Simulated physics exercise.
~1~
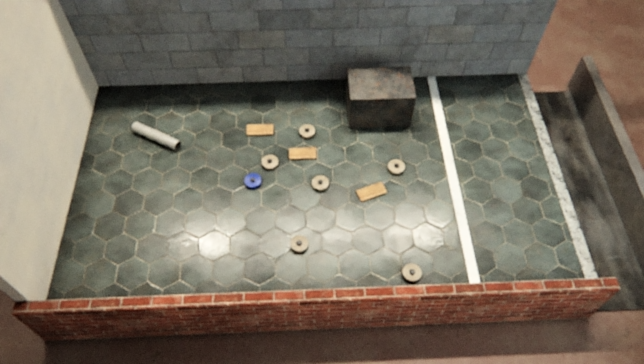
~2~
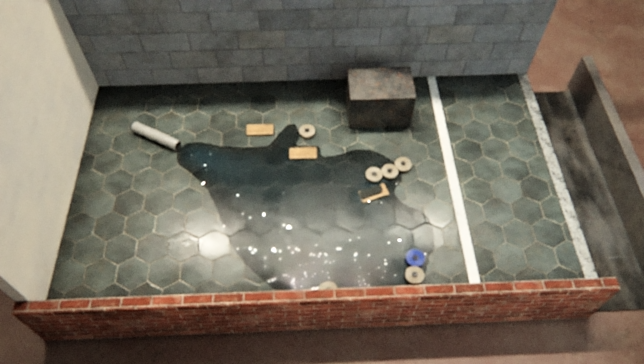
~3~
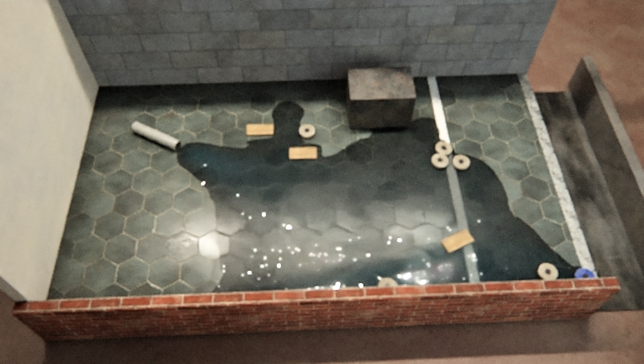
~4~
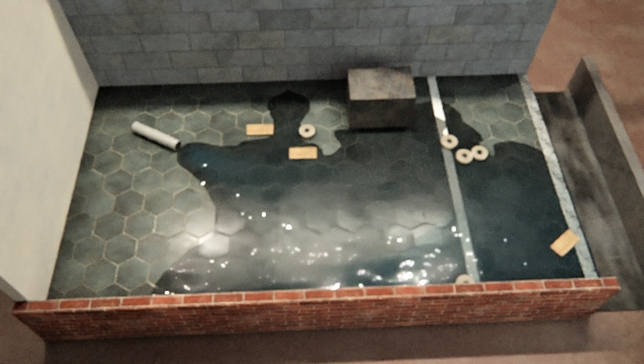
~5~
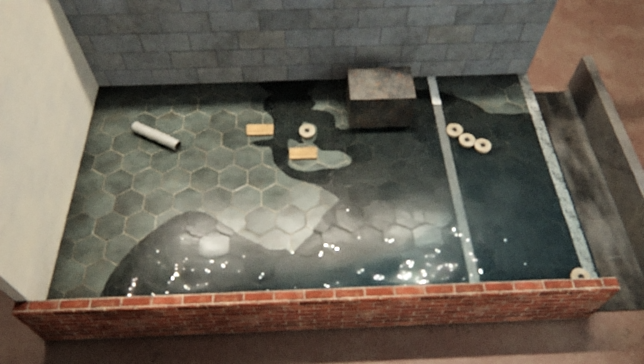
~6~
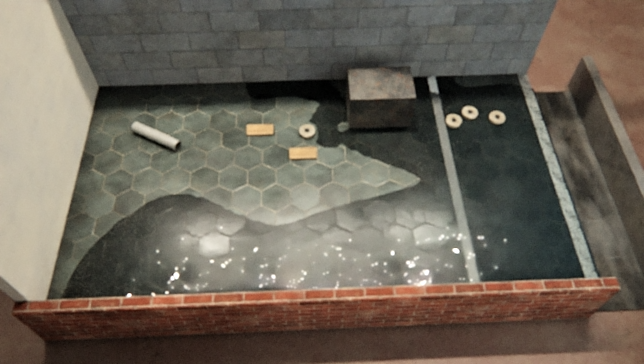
Water spreading across a green tiled floor, carrying a blue lid, pale lids and a board rightward, leaving some beyond a white line.
